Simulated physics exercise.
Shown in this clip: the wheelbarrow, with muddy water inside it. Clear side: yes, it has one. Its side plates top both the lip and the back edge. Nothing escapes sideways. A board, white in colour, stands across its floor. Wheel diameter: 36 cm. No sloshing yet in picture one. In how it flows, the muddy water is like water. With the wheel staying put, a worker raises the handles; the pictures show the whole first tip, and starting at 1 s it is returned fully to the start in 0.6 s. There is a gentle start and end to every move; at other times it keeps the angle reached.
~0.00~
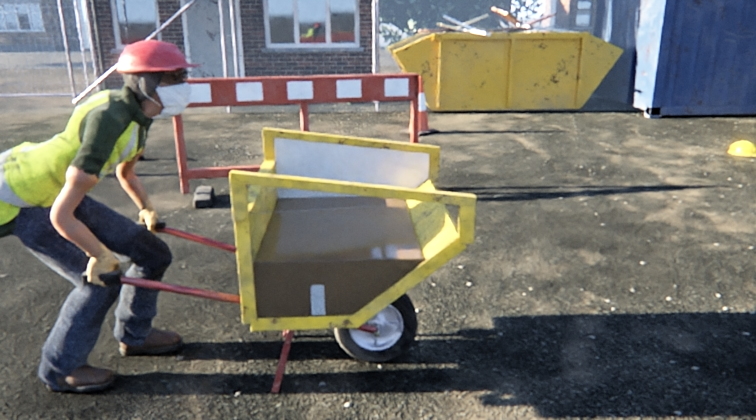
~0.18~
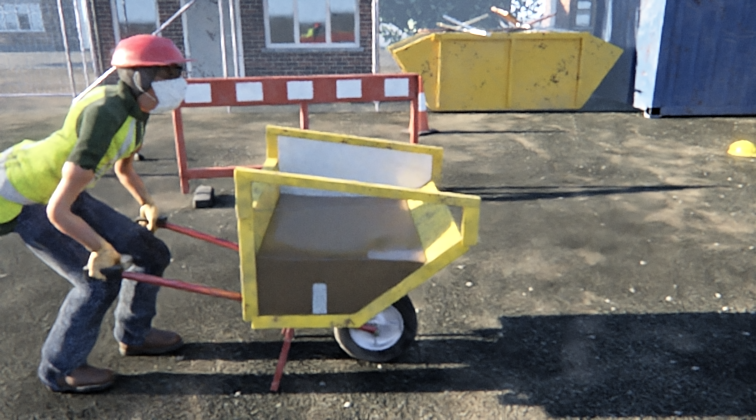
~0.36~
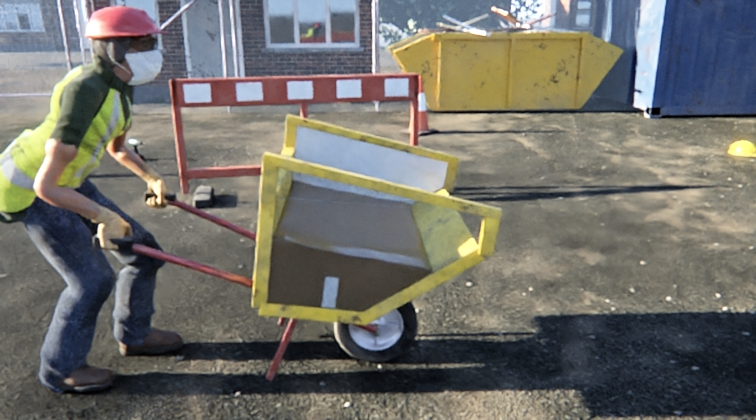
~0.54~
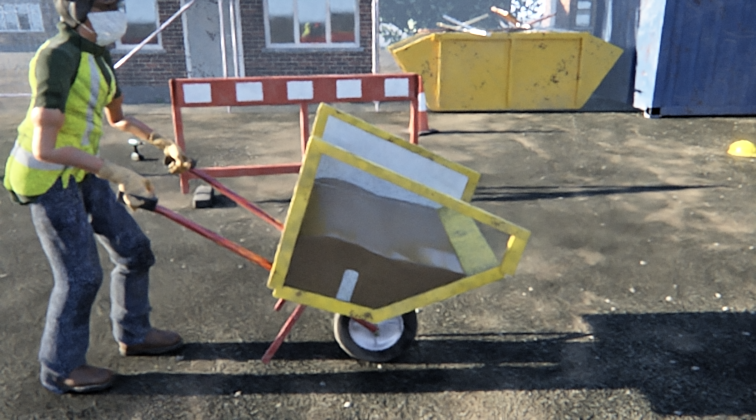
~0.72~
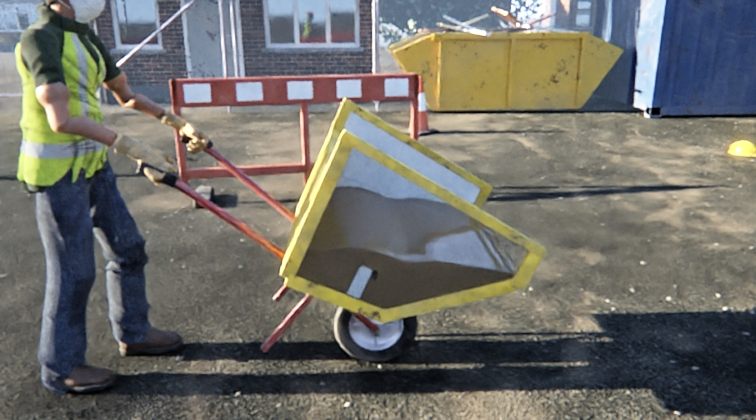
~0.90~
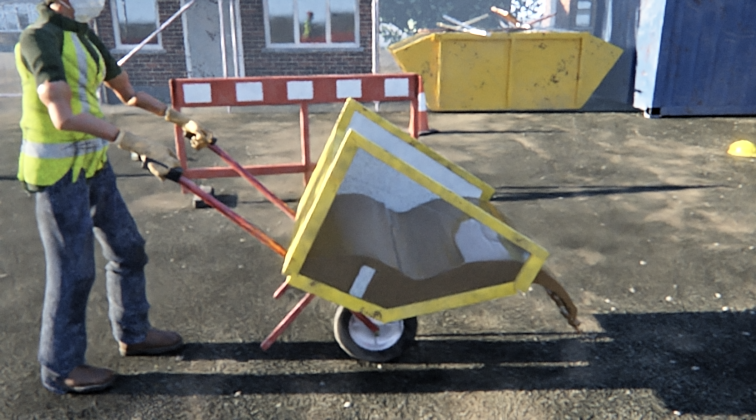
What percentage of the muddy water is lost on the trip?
About 54 per cent.
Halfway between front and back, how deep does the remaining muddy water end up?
It settles at around 12 cm at the middle.
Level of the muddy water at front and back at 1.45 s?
Front level 10 cm, back level 8 cm.
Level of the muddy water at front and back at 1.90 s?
Some 16 cm in front and some 12 cm behind.
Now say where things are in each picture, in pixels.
The first frame shows it reaches (344, 260) at the front; it reaches (263, 262) at the back; the lip is at (458, 236); the front is on the right.
The second frame shows it reaches (347, 259) at the front; it reaches (266, 258) at the back.
The third frame shows it reaches (362, 257) at the front; it reaches (282, 242) at the back; it has turned 8° nose down.
The fourth frame shows it reaches (385, 257) at the front; it reaches (308, 236) at the back; it has turned 18° nose down.
The fifth frame shows it reaches (399, 260) at the front; it reaches (318, 248) at the back; it has turned 25° nose down; muddy water has begun to come out.
The sixth frame shows it reaches (397, 270) at the front; it reaches (317, 256) at the back; it has turned 26° nose down; the lip is at (515, 280); muddy water is coming out, 13 per cent so far.
After 1.45 s the barrow is at 2° forwards, the surface stands 8 cm at the back and 9 cm at the front; 53 per cent has gone, over the front.
After 1.90 s the surface stands 12 cm at the back and 16 cm at the front; 54 per cent has gone, over the front.
After 2.40 s the surface stands 12 cm at the back and 10 cm at the front; 54 per cent has gone, over the front.
After 4.49 s 54 per cent has gone, over the front, 39 of 73 litres.
